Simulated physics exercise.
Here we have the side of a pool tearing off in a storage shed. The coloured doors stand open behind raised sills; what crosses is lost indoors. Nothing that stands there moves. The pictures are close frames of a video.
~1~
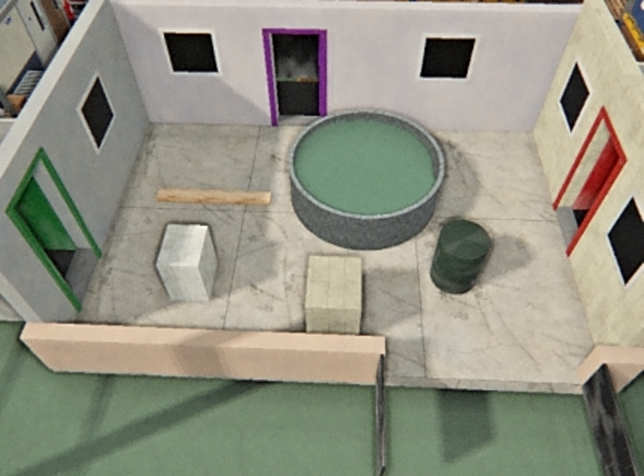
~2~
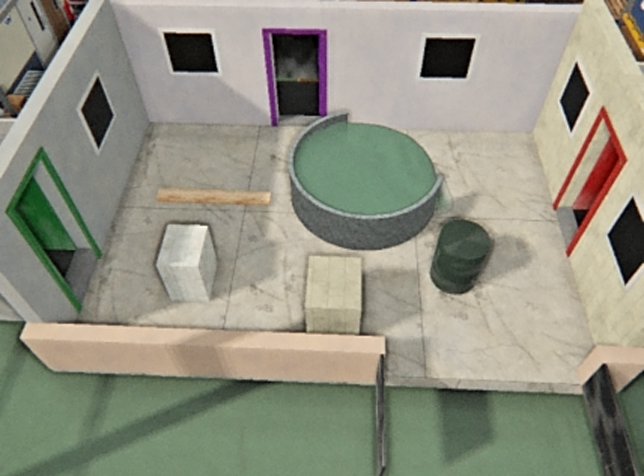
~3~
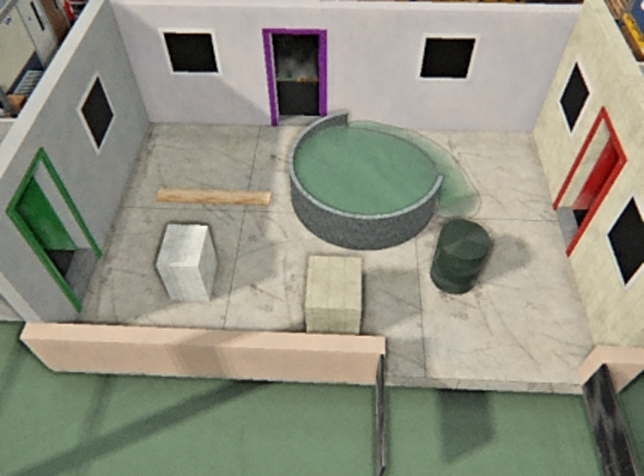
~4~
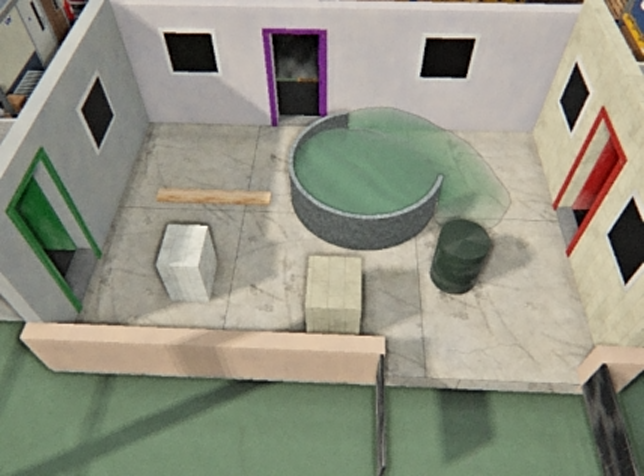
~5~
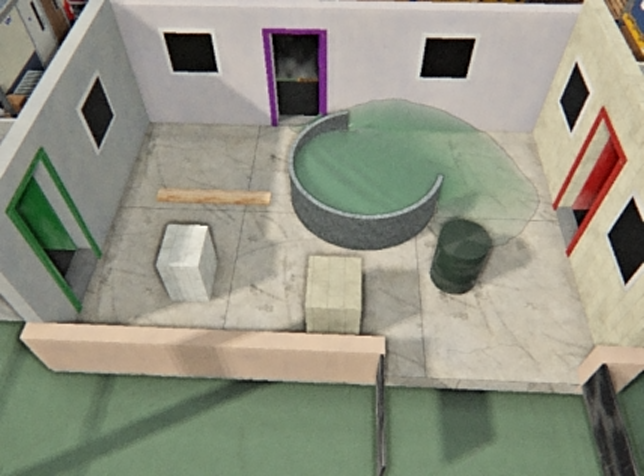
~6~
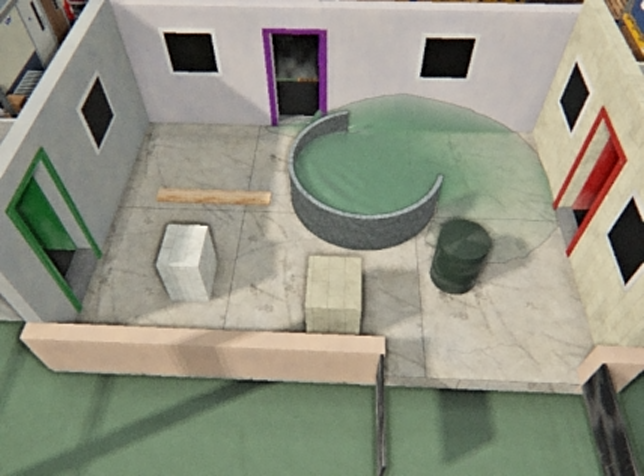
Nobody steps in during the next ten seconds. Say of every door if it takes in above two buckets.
In the end: The purple door holds within the limit; the red door floods; the green door holds within the limit.
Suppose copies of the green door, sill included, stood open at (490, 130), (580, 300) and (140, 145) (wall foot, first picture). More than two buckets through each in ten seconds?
In that order: Floods, lets less in, keeps below it.
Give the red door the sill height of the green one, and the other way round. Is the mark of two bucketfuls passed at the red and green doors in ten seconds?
One by one: The red one is under, the green one is under.
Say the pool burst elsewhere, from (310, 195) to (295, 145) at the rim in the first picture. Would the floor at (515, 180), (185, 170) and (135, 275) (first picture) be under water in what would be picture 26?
One after the other: Free of water, covered, under water.
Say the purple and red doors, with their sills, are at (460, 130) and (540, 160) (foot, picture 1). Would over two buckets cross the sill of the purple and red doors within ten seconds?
Then: Purple door takes more, red door goes over.
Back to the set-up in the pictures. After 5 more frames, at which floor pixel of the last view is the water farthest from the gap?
Close to (194, 125).
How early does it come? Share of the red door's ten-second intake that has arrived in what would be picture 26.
Near 80 in a hundred.
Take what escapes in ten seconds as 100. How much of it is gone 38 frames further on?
About 70 per cent.
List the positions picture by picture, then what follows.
In the first frame, still water in the round tank at (366, 163).
In the second frame, water pours out on the round tank's far side and has run to a hidden place.
In the third frame, water pours out on the round tank's far side and has run to a hidden place.
In the fourth frame, water pours out on the round tank's far side and has run to a hidden place.
In the fifth frame, water pours out on the round tank's far side and has run to (295, 127).
In the sixth frame, the front is at (272, 127), out from the gap on the round tank's far side.
A moment on, water covers 35 % of the floor; the purple door under two buckets in, the red door under two buckets in, the green door not reached.
Next, water covers 45 % of the floor; the purple door under two buckets in, the red door over two buckets in, the green door not reached.
Then, water covers 65 % of the floor; the purple door under two buckets in, the red door over two buckets in, the green door not reached.
Later, water covers 80 % of the floor; the purple door under two buckets in, the red door over two buckets in, the green door wet at the sill, nothing in.
In the end, water covers 95 % of the floor; the purple door under two buckets in, the red door over two buckets in, the green door wet at the sill, nothing in.
